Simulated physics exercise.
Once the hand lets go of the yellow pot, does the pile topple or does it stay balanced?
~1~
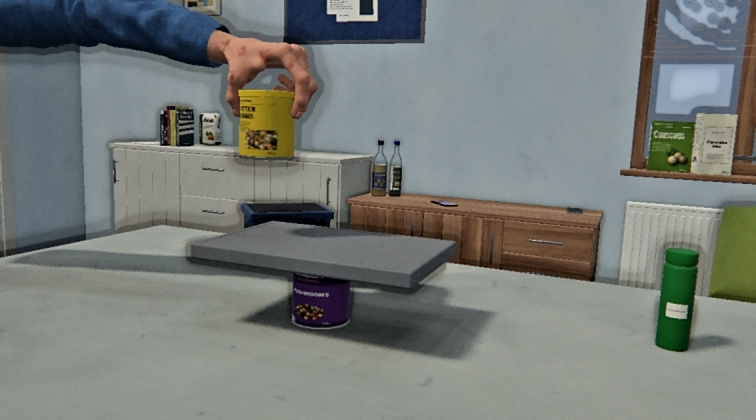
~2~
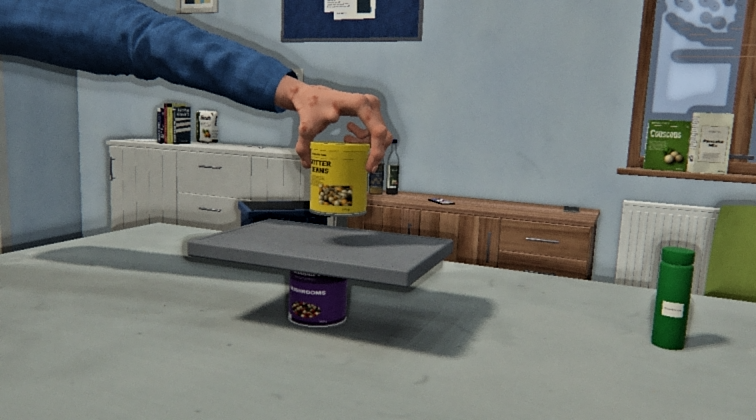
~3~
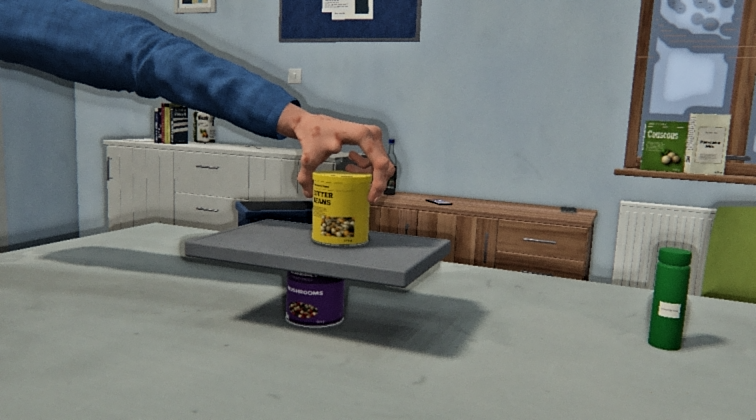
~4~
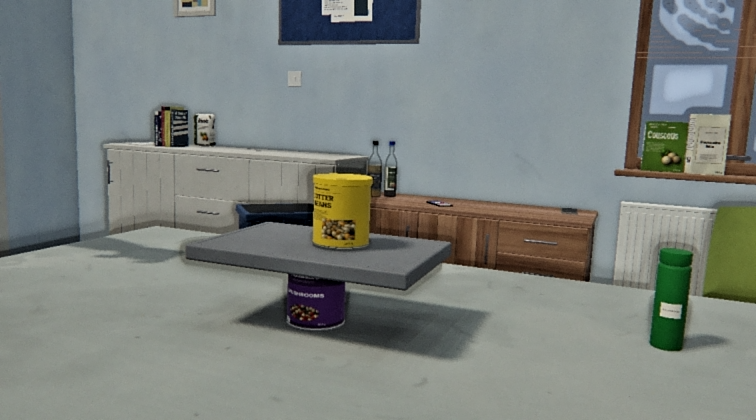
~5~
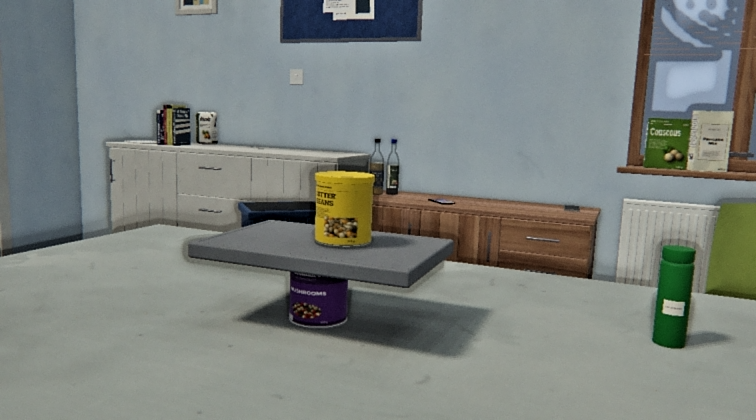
The pile stays balanced, with the yellow pot standing upright on the grey tray after the hand has gone.
A yellow pot hangs from a hand reaching in from the left, above a grey tray balanced on a purple pot. They are on a pale table in a blue-walled room, seen from the front by a slightly swaying camera, with a green shaker standing to the right and cabinets behind. The hand carries the yellow pot right and down, then lowers it onto the tray. The fingers let go and the arm withdraws out of view. The yellow pot stays upright on the tray, and the pile keeps its balance.
